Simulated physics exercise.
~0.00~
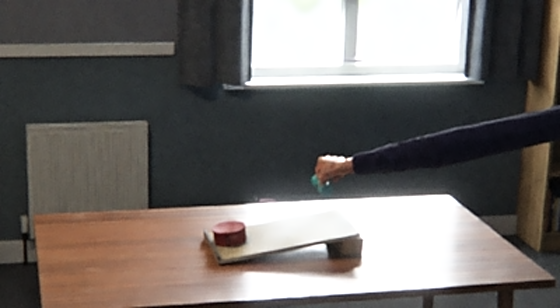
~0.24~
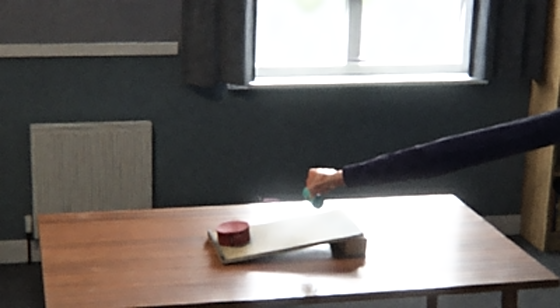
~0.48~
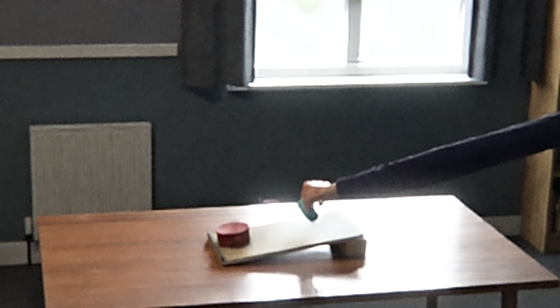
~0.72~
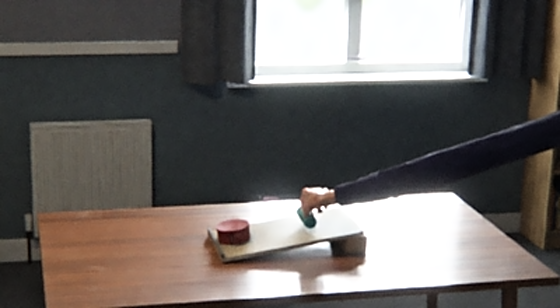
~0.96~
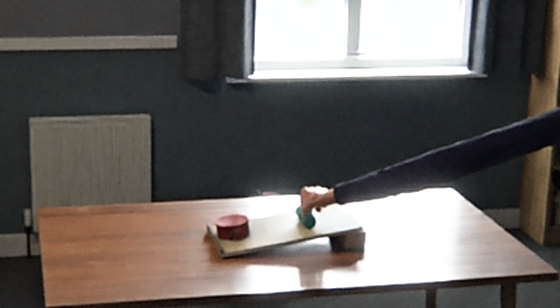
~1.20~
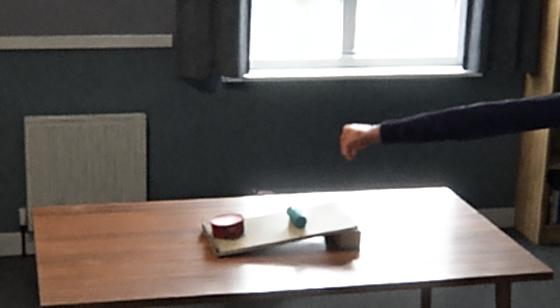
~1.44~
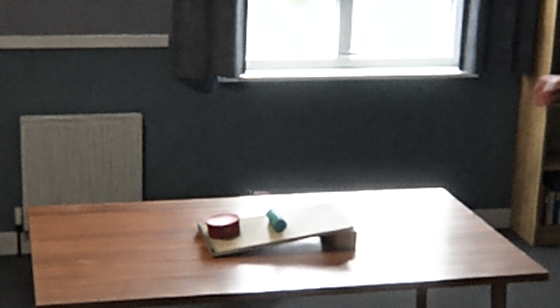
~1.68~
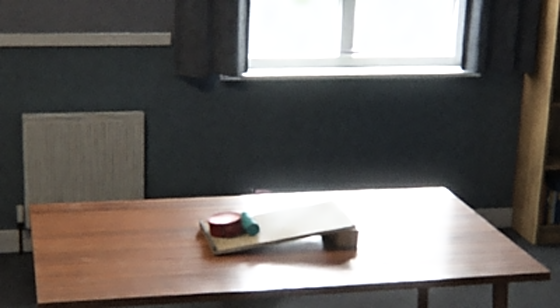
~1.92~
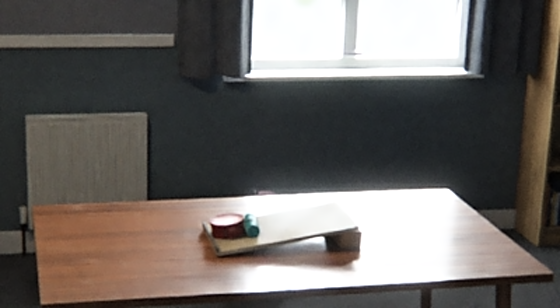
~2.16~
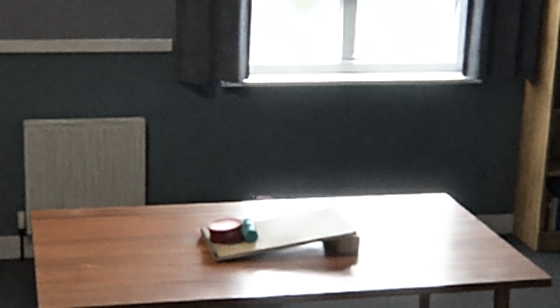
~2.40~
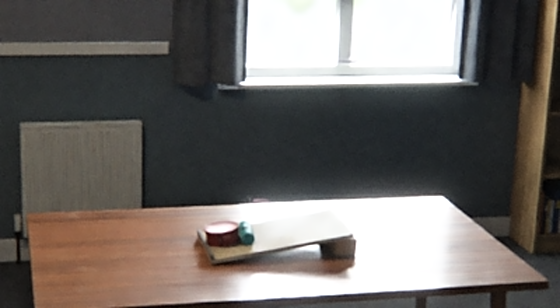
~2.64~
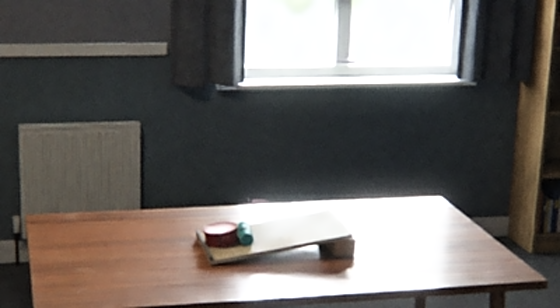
A hand releases a turquoise shaker, which moves down a sloping board to a red tub.
